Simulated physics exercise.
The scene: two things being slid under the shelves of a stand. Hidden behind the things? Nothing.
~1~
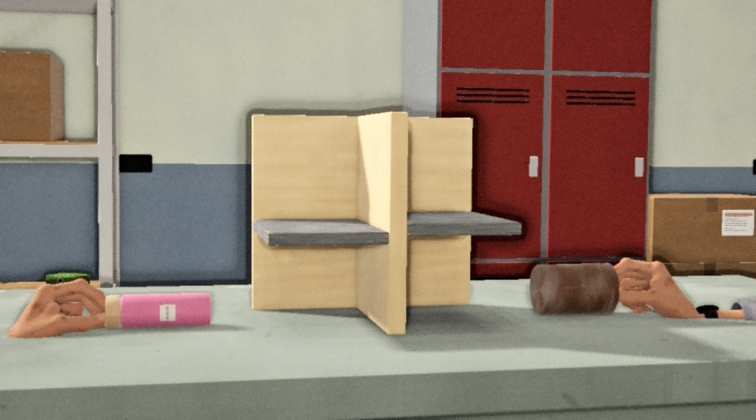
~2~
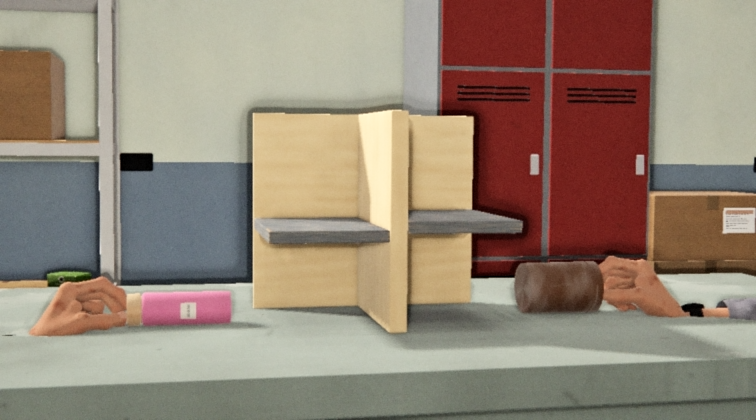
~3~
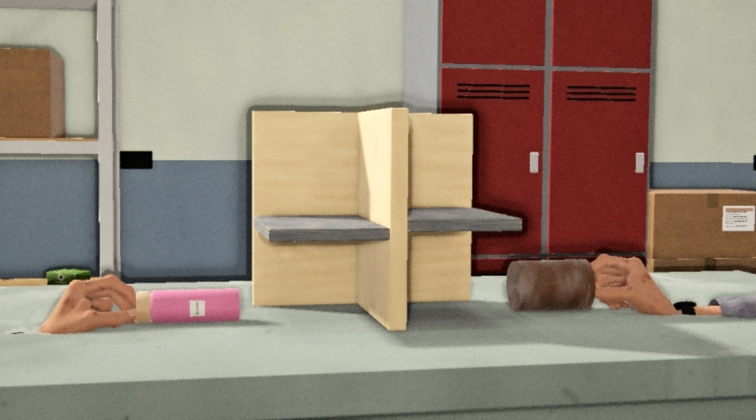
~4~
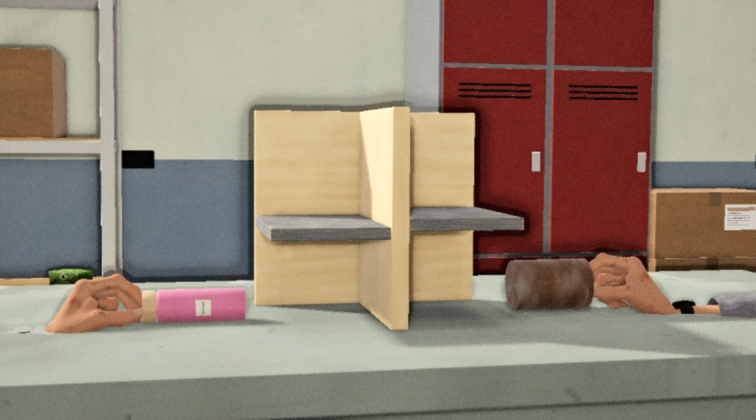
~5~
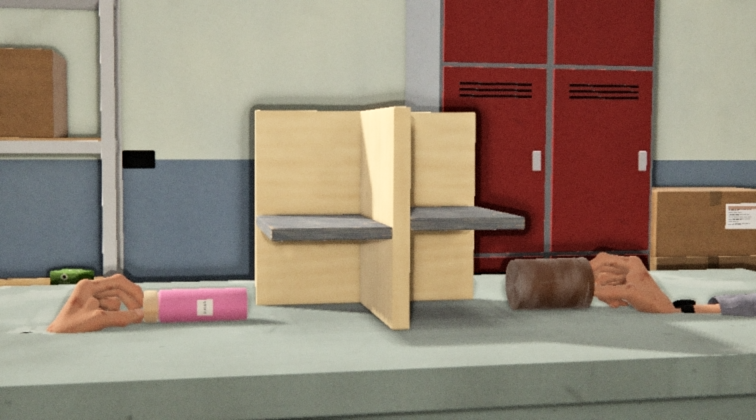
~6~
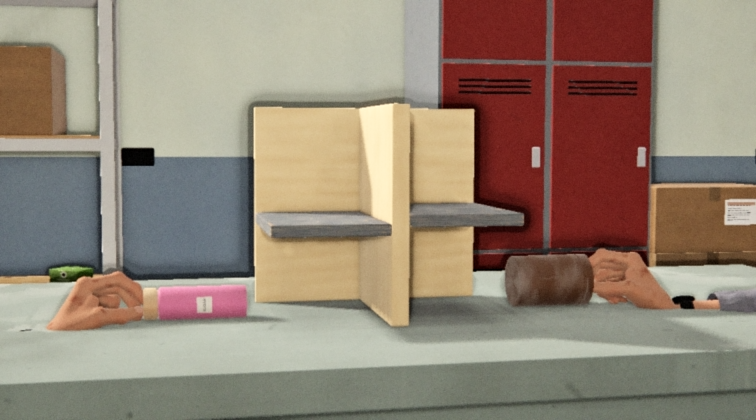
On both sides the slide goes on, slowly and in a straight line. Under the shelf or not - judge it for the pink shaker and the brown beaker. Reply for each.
Pink shaker - under; brown beaker - under.
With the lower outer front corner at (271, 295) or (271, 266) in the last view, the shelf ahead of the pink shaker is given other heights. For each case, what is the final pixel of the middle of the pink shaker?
About (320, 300) and (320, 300).
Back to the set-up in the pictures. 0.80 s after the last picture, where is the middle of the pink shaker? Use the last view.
Approximately at pixel (314, 299).
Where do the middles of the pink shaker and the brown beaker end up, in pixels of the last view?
(319, 299), then (453, 284).
Then, 0.34 s on from there, pink shaker sliding up to the opening near (228, 302); brown beaker sliding up to the opening near (518, 282).
Then, 0.58 s on from there, pink shaker part of the way in near (273, 300); brown beaker part of the way in near (479, 283).
Then, 0.80 s on from there, pink shaker all the way in near (314, 299); brown beaker all the way in near (452, 283).
In the end, the pink shaker slides in, near (319, 300); the brown beaker slides in, near (452, 284).
